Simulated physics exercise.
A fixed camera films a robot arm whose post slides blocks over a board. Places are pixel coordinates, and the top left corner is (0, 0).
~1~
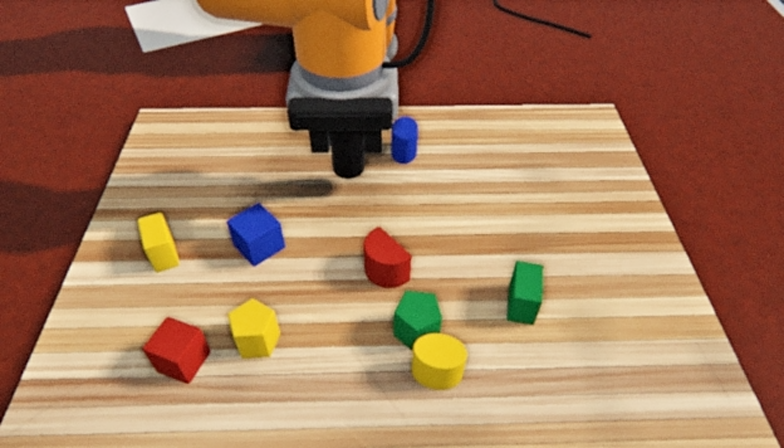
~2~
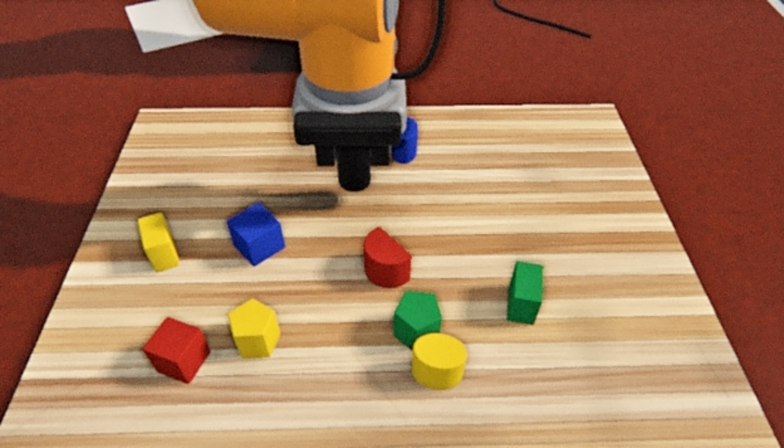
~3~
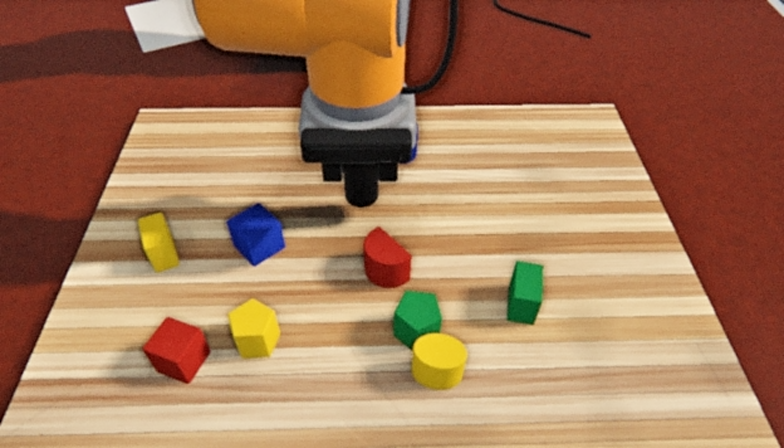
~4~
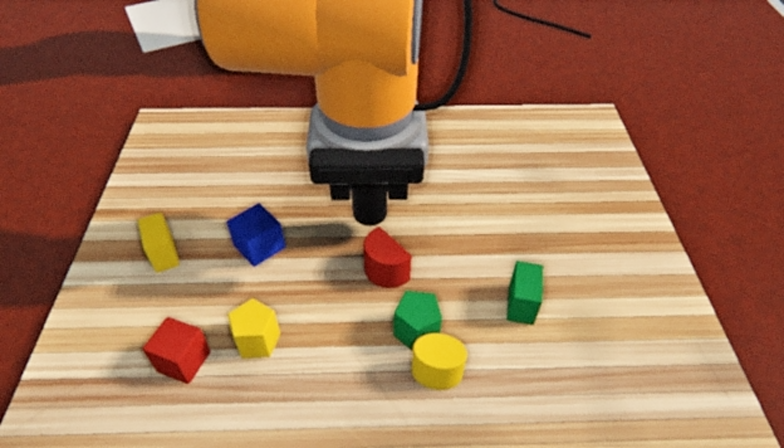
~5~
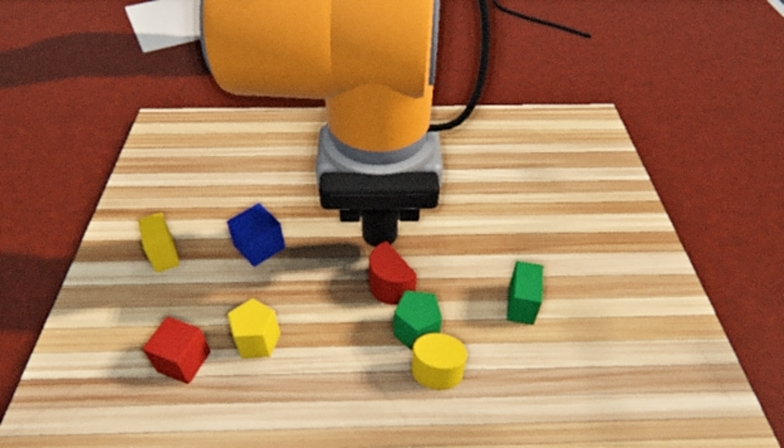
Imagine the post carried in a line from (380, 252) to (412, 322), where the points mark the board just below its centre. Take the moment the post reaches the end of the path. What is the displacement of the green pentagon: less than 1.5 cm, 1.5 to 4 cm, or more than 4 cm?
The green pentagon moves over 4 cm.
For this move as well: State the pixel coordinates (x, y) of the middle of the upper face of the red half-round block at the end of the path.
At pixel (386, 332).
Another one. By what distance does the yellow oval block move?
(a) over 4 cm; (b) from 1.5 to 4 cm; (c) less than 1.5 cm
b
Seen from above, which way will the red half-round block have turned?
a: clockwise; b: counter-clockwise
Answer: A.
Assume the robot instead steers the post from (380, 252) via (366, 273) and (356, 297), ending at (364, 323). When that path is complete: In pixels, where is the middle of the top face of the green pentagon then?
In the picture, that point is around (447, 318).
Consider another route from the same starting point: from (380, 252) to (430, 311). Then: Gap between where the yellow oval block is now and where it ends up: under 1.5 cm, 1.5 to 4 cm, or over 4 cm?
It travels between 1.5 and 4 cm.
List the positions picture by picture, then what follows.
In the first picture, post's lower end at (349, 170); red half-round block at (384, 247); green pentagon at (419, 308); yellow oval block at (440, 350).
In the second picture, post at (355, 182); blocks still.
In the third picture, post at (362, 197); blocks still.
In the fourth picture, post at (370, 215); blocks still.
In the fifth picture, post at (380, 236); red half-round block at (390, 263); green pentagon at (419, 308); yellow oval block at (440, 350).
On the path given first. Halfway along, post at (396, 270); red half-round block at (393, 301), turned 25° clockwise; green pentagon at (417, 343), turned 20° anticlockwise; yellow oval block at (452, 368), turned 40° anticlockwise.
At the end, post at (413, 307); red half-round block at (386, 332), turned 80° clockwise; green pentagon at (412, 362), turned 50° anticlockwise; yellow oval block at (456, 374), turned 55° anticlockwise.
